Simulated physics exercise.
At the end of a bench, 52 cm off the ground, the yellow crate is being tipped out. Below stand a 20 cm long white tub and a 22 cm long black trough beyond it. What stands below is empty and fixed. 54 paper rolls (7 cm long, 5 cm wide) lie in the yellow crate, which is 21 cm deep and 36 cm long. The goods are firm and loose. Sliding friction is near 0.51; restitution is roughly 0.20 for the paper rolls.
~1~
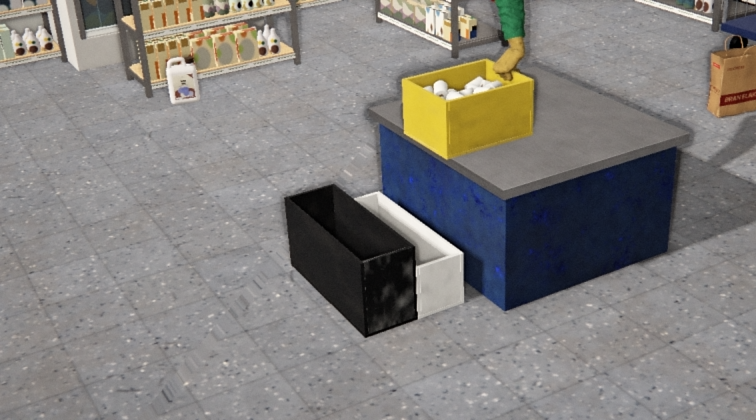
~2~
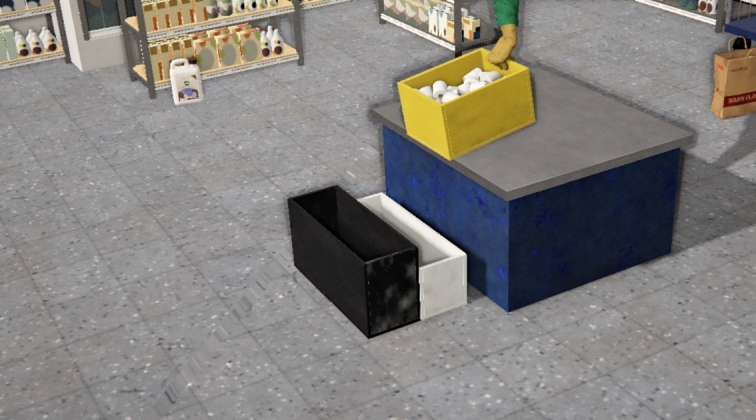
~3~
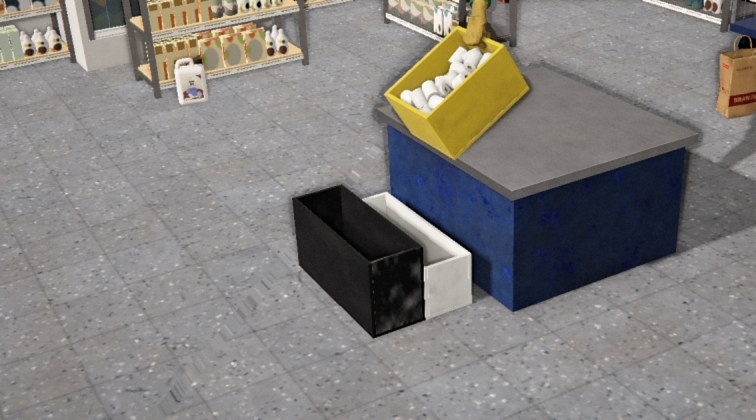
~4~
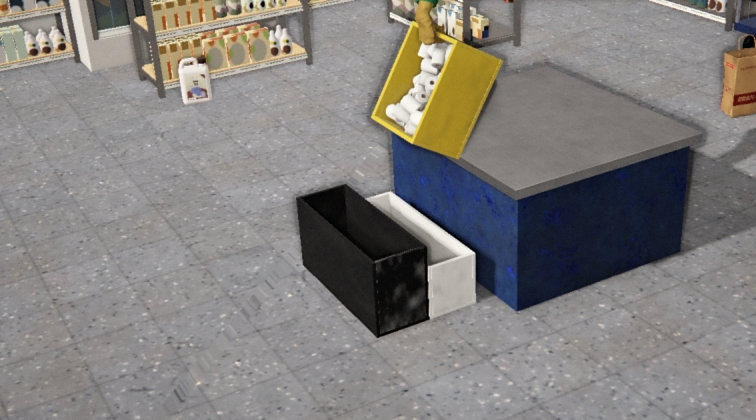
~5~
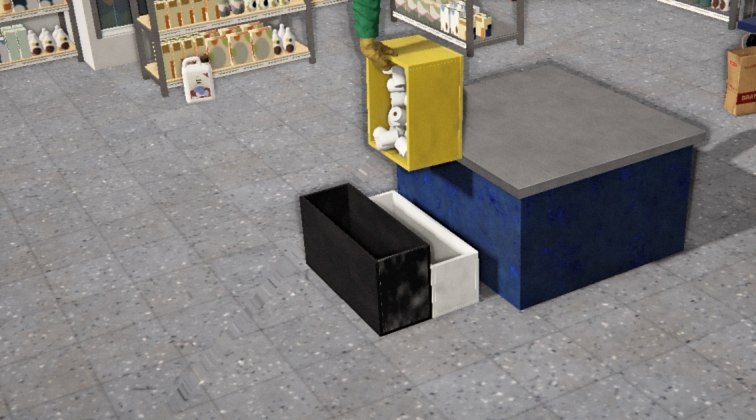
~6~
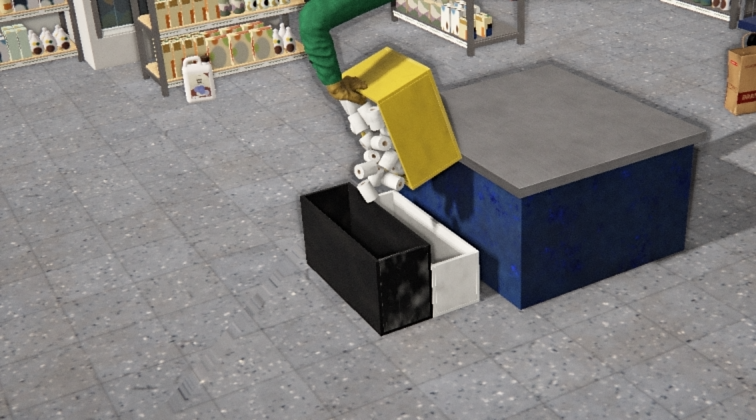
A gloved hand in a green sleeve tilted a yellow crate of white paper rolls further and further over the bench's edge, until several rolls tumbled out above the black and white troughs.
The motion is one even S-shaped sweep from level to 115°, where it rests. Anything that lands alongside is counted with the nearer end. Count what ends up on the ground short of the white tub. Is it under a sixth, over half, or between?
Under a sixth of the paper rolls end on the ground short of the white tub.
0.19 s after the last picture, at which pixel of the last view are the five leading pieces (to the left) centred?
Around (282, 266).
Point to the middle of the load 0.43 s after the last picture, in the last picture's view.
At about (356, 282).
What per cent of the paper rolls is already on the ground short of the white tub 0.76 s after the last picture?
Some 0 per cent by then.
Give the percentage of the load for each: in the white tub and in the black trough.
Roughly 0 and 60 per cent.
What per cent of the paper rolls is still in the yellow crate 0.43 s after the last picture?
Some 5 per cent.
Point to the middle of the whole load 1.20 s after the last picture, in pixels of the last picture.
Around (353, 286).
Then, 0.19 s after the last picture, tilt 115°; 10 still in the yellow crate, 12 in the black trough and 32 in the air.
Then, 0.43 s after the last picture, tilt 115°; 4 still in the yellow crate, 26 in the black trough, 20 on the ground beyond the black trough and 4 in the air.
Then, 0.76 s after the last picture, tilt 115°; 1 still in the yellow crate, 30 in the black trough, 22 on the ground beyond the black trough and 1 in the air.
When it is over (1.20 s after the last picture), 32 in the black trough and 22 on the ground beyond the black trough. Asked share, 0 of 54, 0 per cent.
